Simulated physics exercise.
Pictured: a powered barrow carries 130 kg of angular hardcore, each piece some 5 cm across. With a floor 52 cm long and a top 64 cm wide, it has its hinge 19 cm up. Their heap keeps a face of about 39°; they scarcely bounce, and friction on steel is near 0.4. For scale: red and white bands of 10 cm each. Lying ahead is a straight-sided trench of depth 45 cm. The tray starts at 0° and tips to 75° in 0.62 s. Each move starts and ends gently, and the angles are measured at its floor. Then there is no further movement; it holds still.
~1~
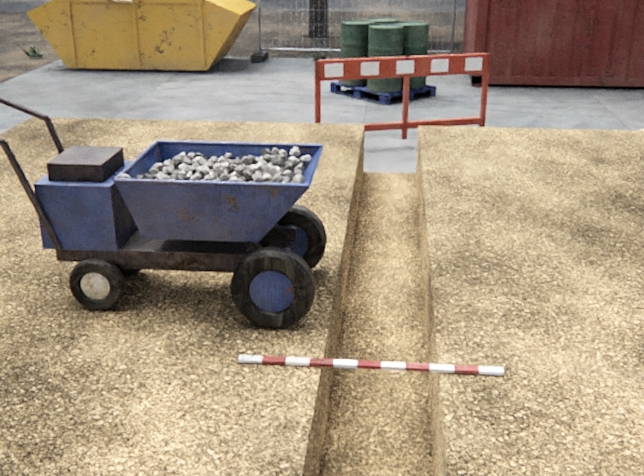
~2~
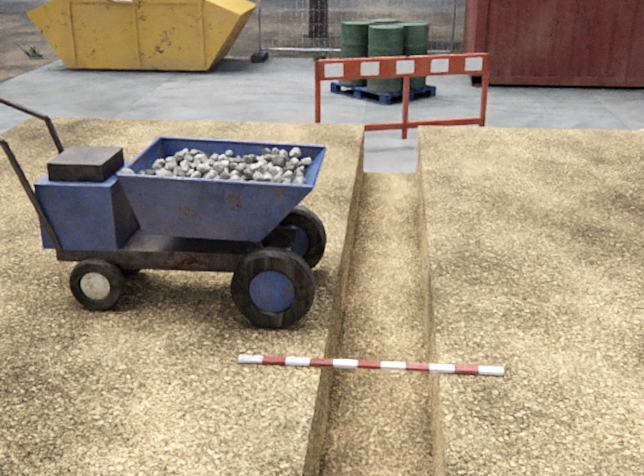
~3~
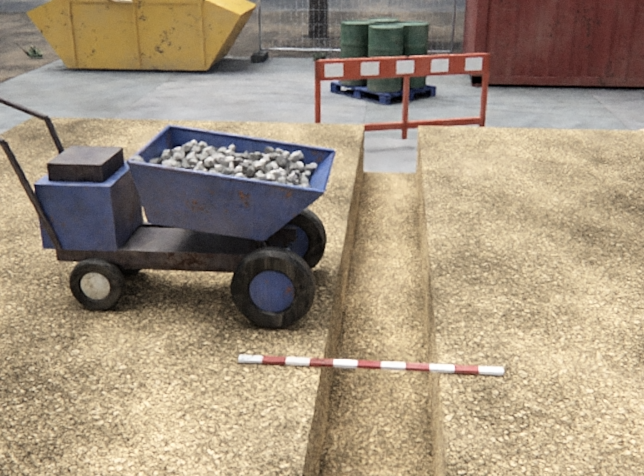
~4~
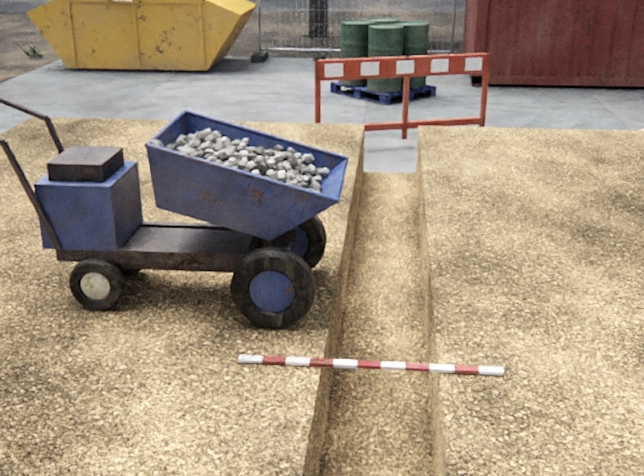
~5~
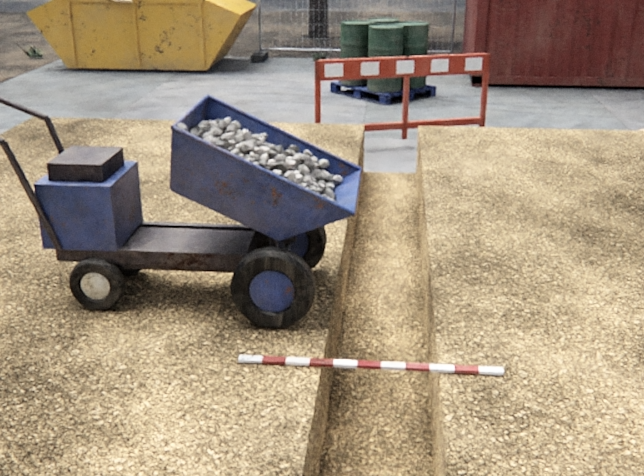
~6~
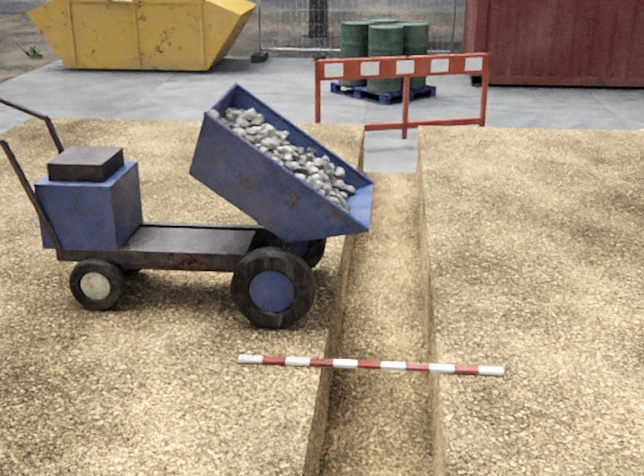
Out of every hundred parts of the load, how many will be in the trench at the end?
Close to 54 in every hundred.
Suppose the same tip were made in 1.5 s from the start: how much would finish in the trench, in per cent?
Then some 80 per cent would.
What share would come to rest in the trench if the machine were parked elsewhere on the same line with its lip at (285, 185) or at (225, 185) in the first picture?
It'd be around 75 per cent and after that around 100 per cent.
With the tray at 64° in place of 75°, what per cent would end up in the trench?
Close to 40 per cent then.
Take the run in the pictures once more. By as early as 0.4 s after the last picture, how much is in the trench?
Roughly 15 percent of the load.
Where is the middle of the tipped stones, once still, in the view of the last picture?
I'd point somewhere around (426, 354).
Then, 0.2 s after the last picture the floor is at 63°, 100 % in the tray; the foremost stones are at (381, 237).
Then, 0.4 s after the last picture the floor is at 75°, 67 % in the tray, 17 % in the trench, 16 % past the trench; the foremost stones are at (467, 308).
Then, 0.8 s after the last picture the floor is at 75°, 11 % in the tray, 41 % in the trench, 48 % past the trench; the foremost stones are at (636, 317).
Then, 2.7 s after the last picture the floor is at 75°, 0 % in the tray, 54 % in the trench, 46 % past the trench; the foremost stones are past the picture's edge.
